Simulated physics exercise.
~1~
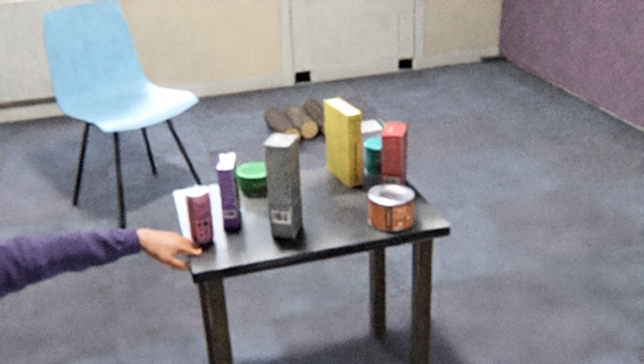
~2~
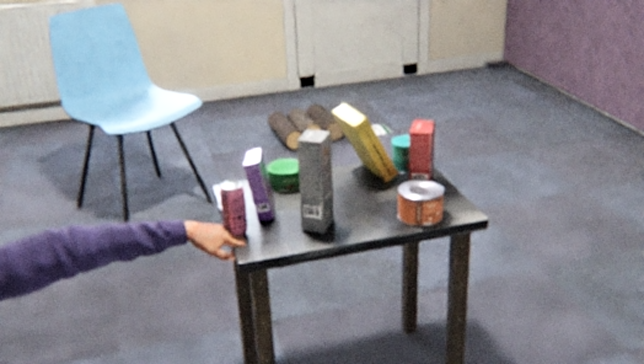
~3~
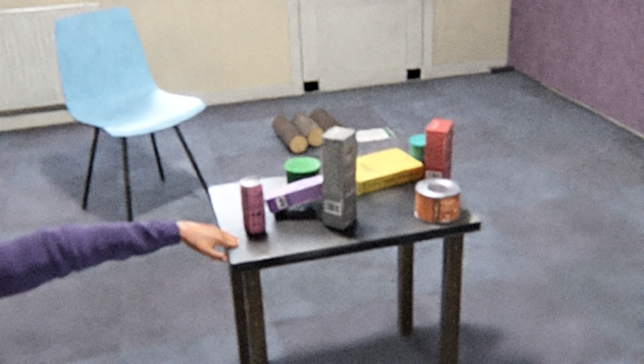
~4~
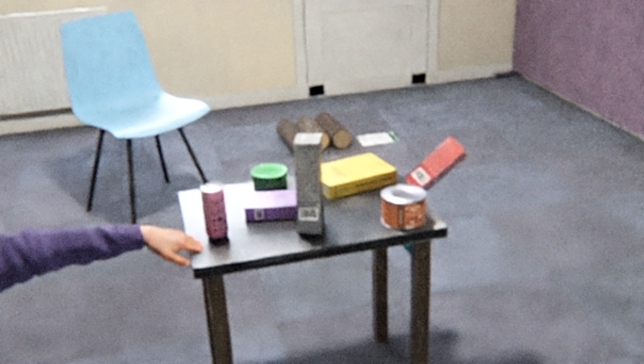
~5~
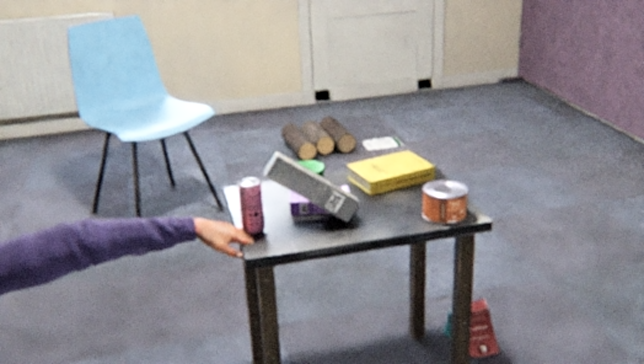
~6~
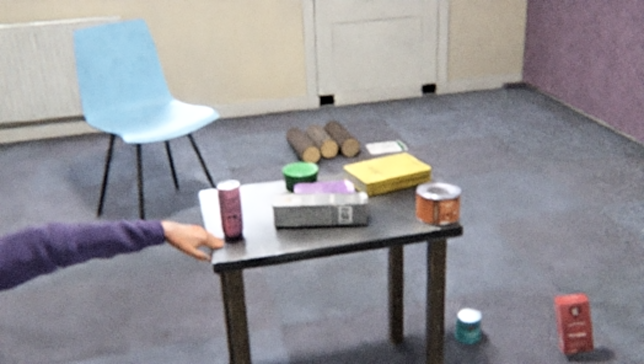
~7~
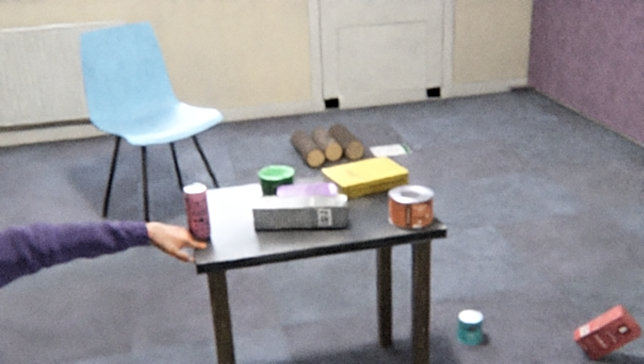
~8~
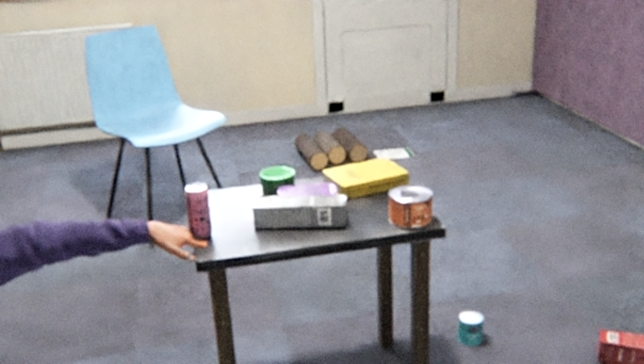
In this clip, a hand jerks a cluttered side table right and left, toppling the yellow book, purple packet and grey carton, while the turquoise tin and red carton fall to the floor. The pink can, green tub and orange tub remain upright on the table.
